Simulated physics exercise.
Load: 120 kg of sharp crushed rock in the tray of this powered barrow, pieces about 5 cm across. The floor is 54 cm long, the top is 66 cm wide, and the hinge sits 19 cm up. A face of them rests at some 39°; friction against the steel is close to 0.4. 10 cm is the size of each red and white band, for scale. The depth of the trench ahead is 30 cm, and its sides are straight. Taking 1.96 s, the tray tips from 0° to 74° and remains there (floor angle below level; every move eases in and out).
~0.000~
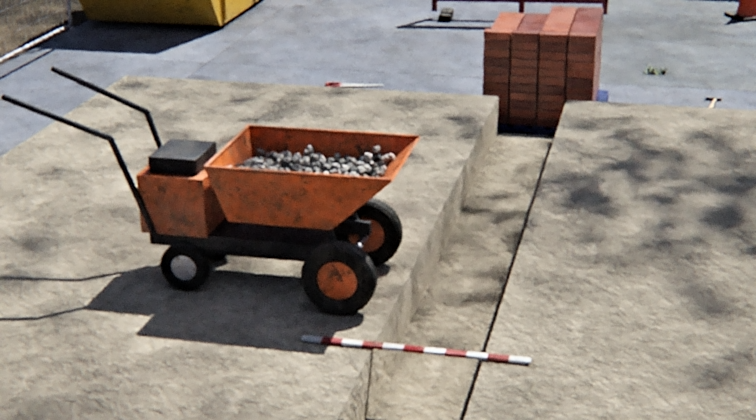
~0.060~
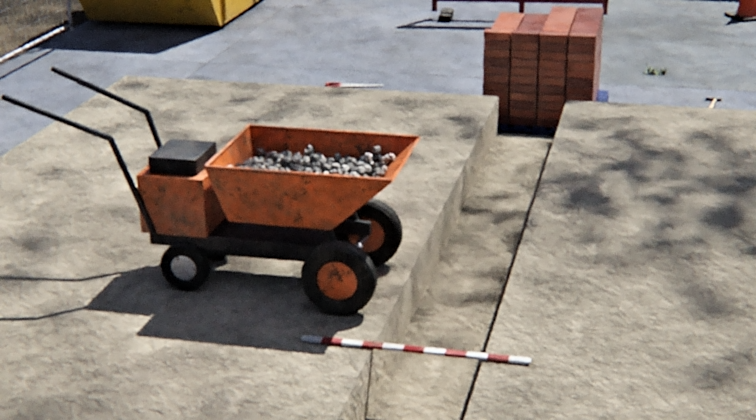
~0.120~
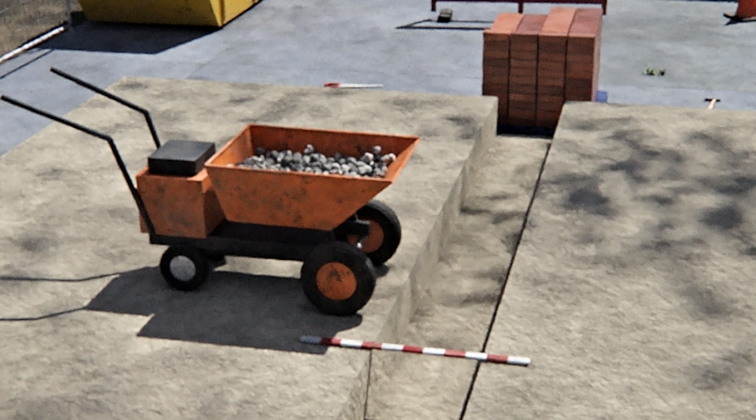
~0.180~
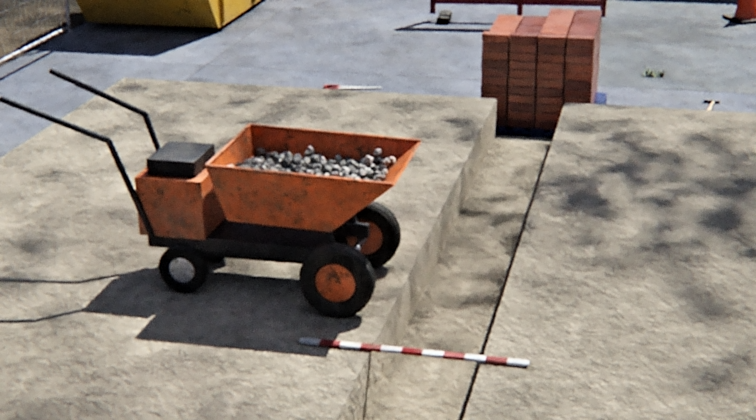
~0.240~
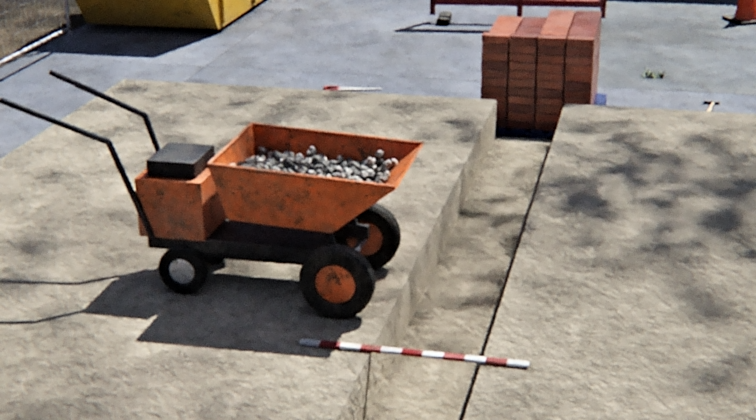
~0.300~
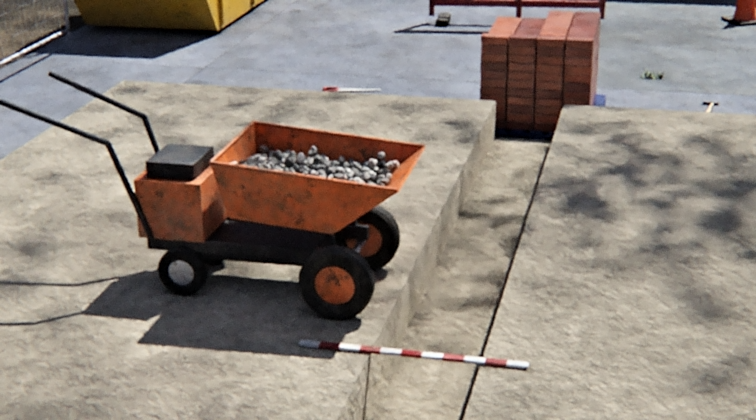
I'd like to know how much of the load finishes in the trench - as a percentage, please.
Somewhere near 77 per cent of it finishes in the trench.
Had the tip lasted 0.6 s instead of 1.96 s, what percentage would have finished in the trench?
About 55 percent, I'd say.
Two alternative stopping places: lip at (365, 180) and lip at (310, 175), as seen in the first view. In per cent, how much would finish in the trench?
Result: Close to 100 then close to 100 per cent.
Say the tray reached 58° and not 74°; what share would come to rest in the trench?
Roughly 45 percent.
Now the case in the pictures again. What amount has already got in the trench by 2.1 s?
Approx. 45 % of the load.
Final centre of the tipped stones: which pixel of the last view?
Somewhere near pixel (480, 339).
After 1.5 s the floor is at 62°; 100 % in the tray; the foremost stones are at (465, 274).
After 2.1 s the floor is at 74°; 35 % in the tray, 46 % in the trench, 19 % past the trench; the foremost stones are at (563, 313).
After 2.4 s the floor is at 74°; 7 % in the tray, 70 % in the trench, 23 % past the trench; the foremost stones are at (583, 309).
After 4.4 s the floor is at 74°; 0 % in the tray, 77 % in the trench, 23 % past the trench; the foremost stones are at (583, 309).
